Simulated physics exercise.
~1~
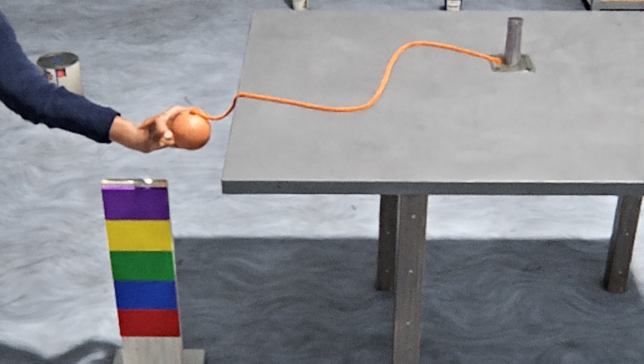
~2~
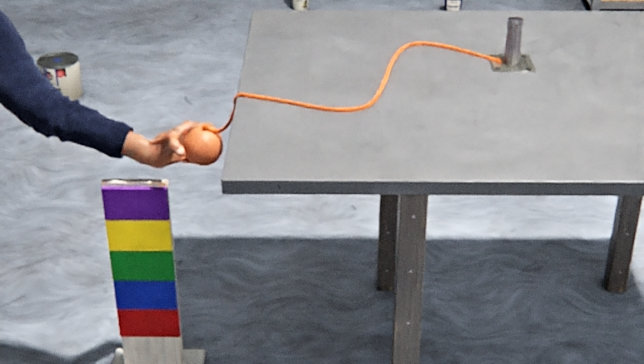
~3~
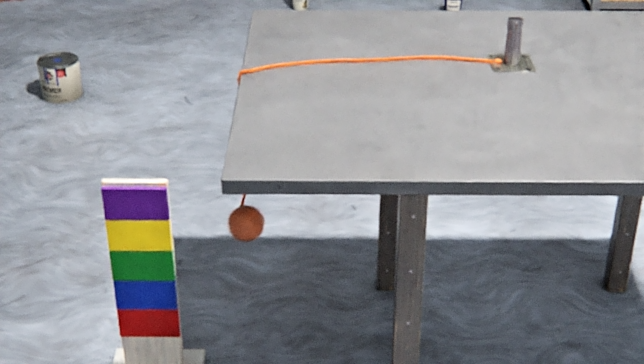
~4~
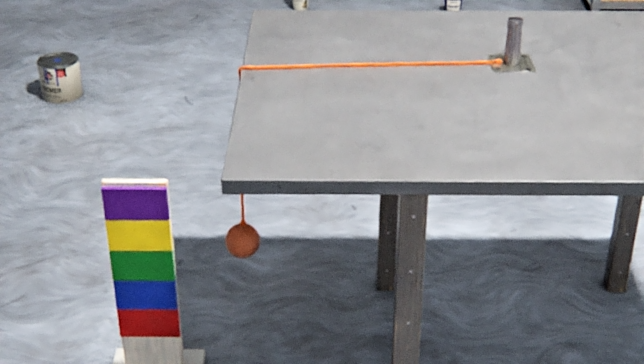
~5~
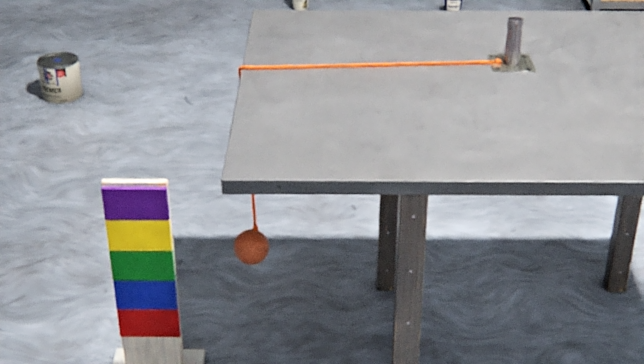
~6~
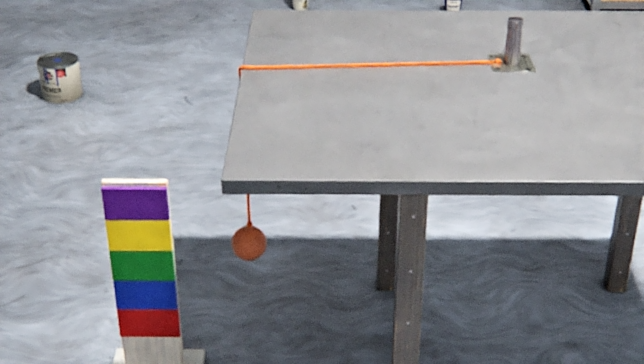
An orange tied to a post drops from a hand and hangs below the table edge.
